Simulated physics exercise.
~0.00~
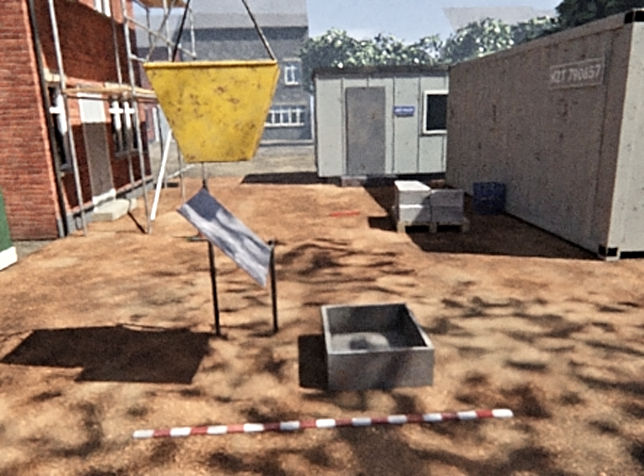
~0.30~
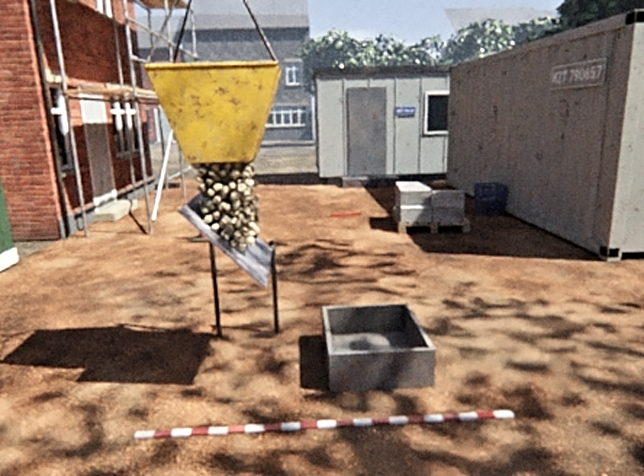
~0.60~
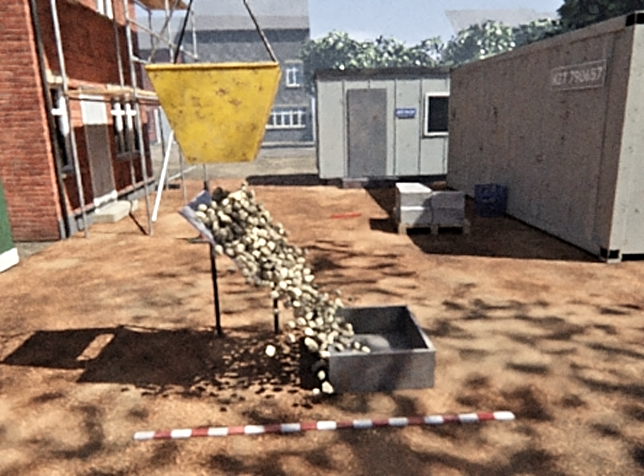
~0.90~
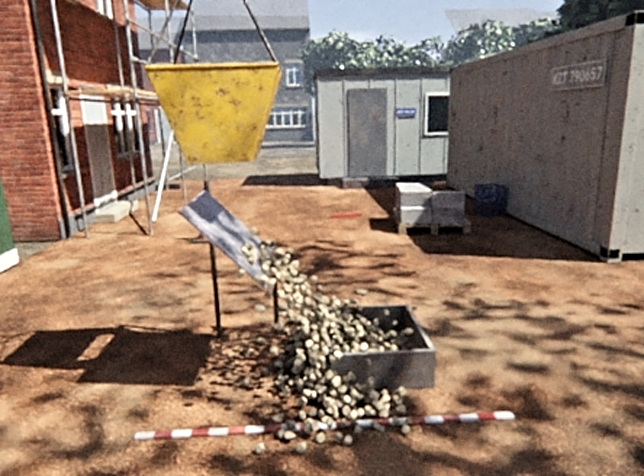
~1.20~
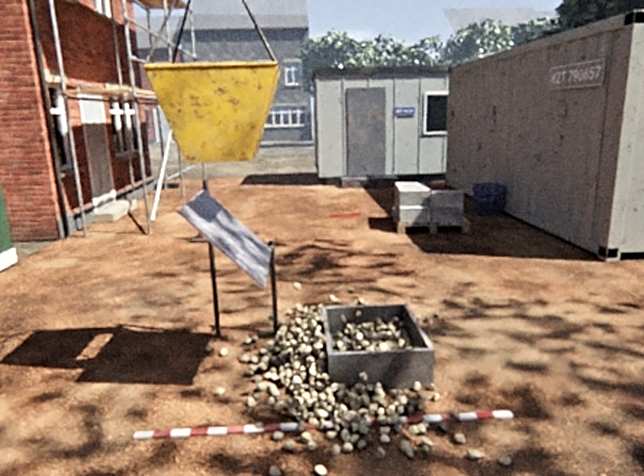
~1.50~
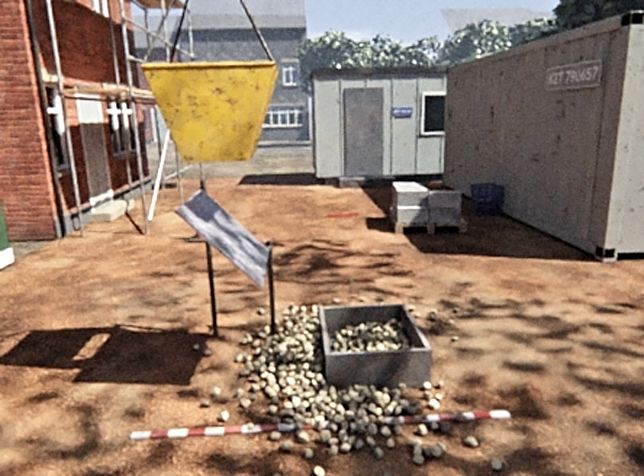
On a building site, pale stones drop from a hanging yellow skip onto a sloping steel sheet and slide down to the right, some landing in a grey open bin while most spill around it, settling in a heap to its left and in front, across a striped staff.
